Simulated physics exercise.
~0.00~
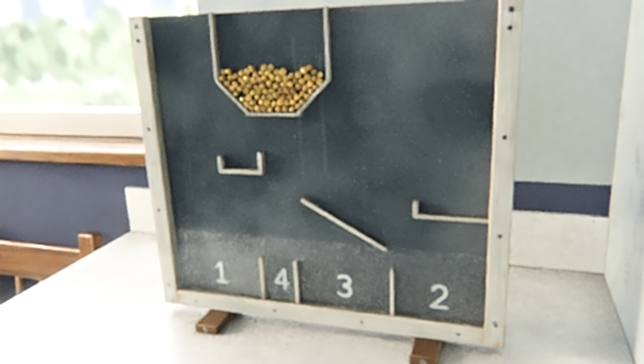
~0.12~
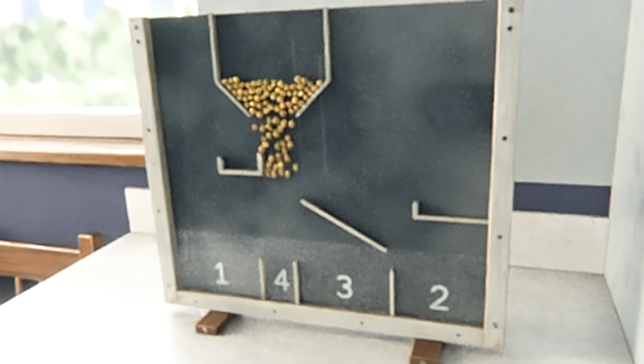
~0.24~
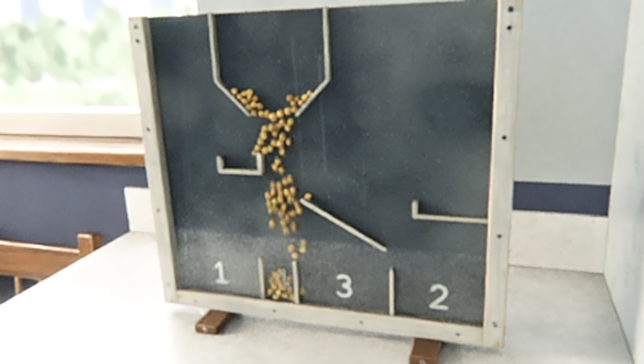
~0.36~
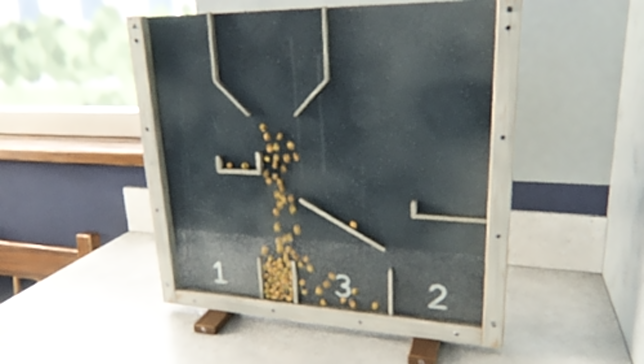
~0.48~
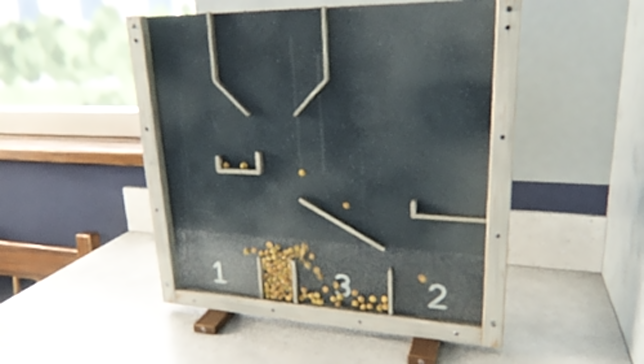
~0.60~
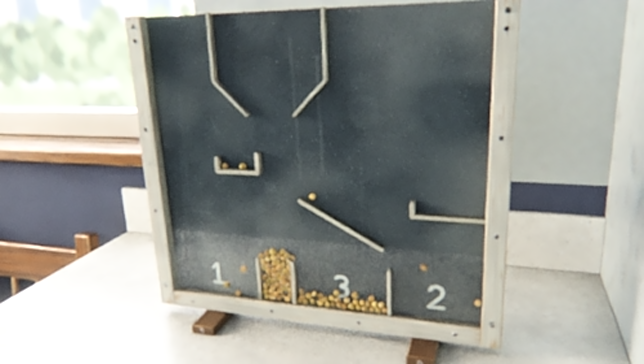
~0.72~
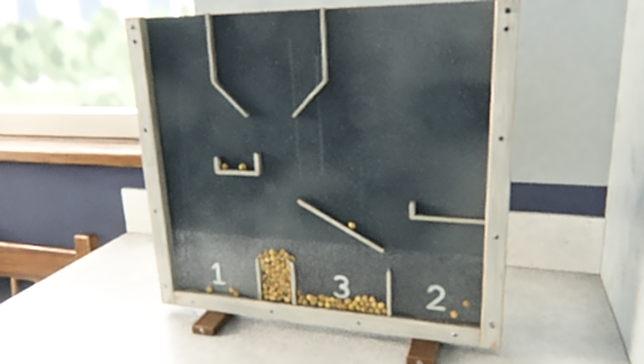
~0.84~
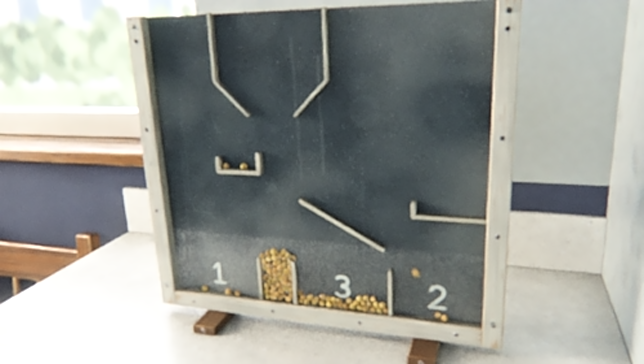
On a white tabletop by a window, golden beads pouring from a hopper past ledges, filling bin four and partly covering bin three.
